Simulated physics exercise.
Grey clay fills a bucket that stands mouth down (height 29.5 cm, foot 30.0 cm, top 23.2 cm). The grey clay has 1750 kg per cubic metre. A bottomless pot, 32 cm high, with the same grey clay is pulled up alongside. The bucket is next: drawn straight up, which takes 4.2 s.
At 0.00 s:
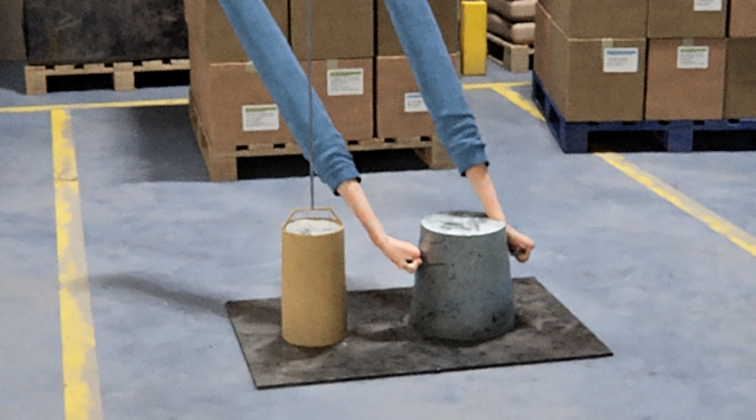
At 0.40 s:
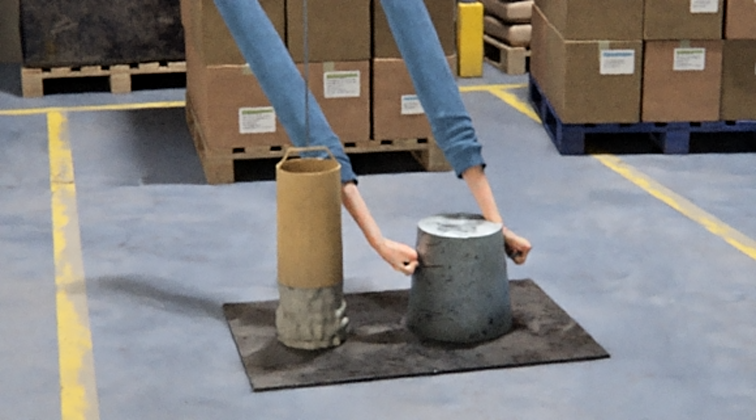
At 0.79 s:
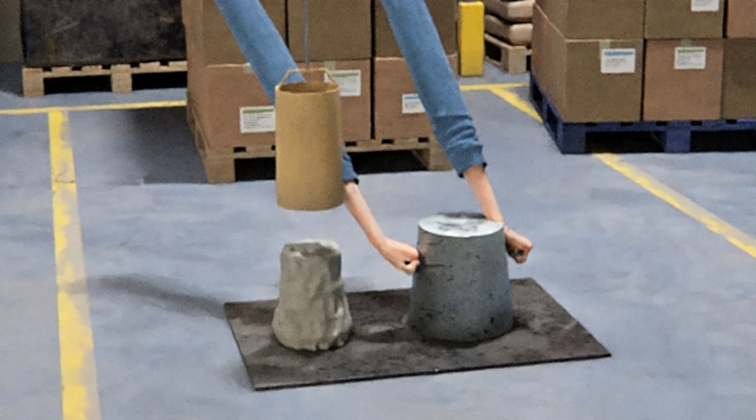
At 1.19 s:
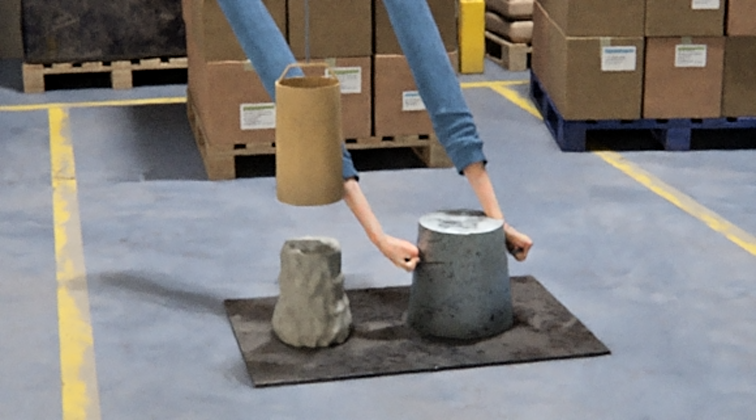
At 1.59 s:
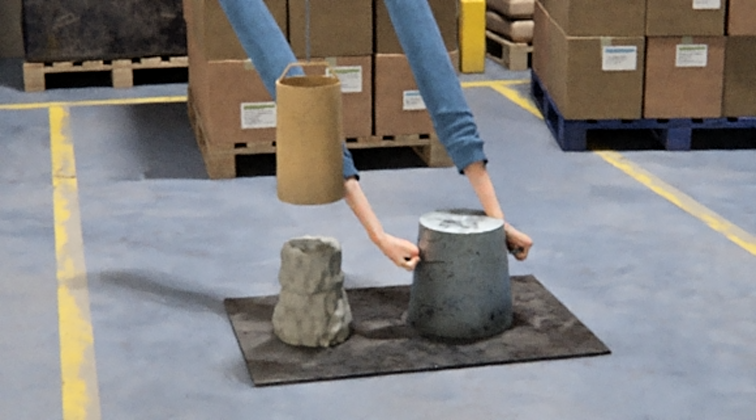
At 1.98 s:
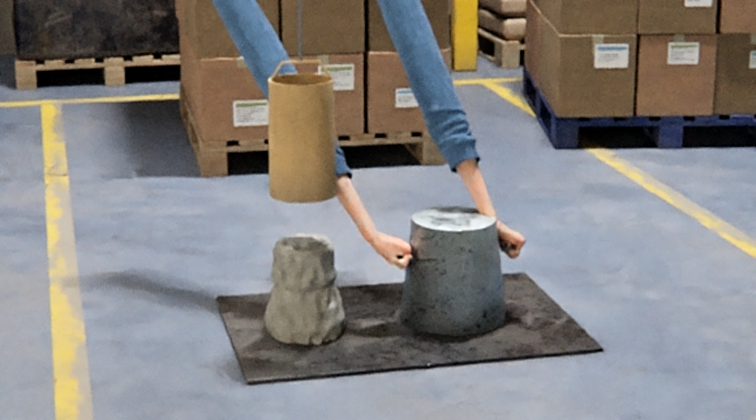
A tan bottomless pot rose on a cord and hung still, leaving a lumpy grey clay heap that sagged slightly, while two hands stayed against the upside-down grey bucket on the right, which remained in place.
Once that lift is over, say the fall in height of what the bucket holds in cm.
Expect roughly 1 cm.
By 3.0 s, the bucket is up 6.6 cm; the grey clay has come down 0.5 cm to 29 cm and is 30 cm wide.
By 4.1 s, the bucket is up 19 cm; the grey clay has come down 0.8 cm to 29 cm and is 31 cm wide.
By 5.1 s, the bucket is up 30 cm; the grey clay has come down 0.9 cm to 29 cm and is 31 cm wide.
By 6.4 s, the bucket is clear; the grey clay has come down 1.0 cm to 28 cm and is 31 cm wide.
By 6.9 s, at rest, the bucket is clear; the grey clay has come down 1.0 cm to 28 cm and is 31 cm wide.
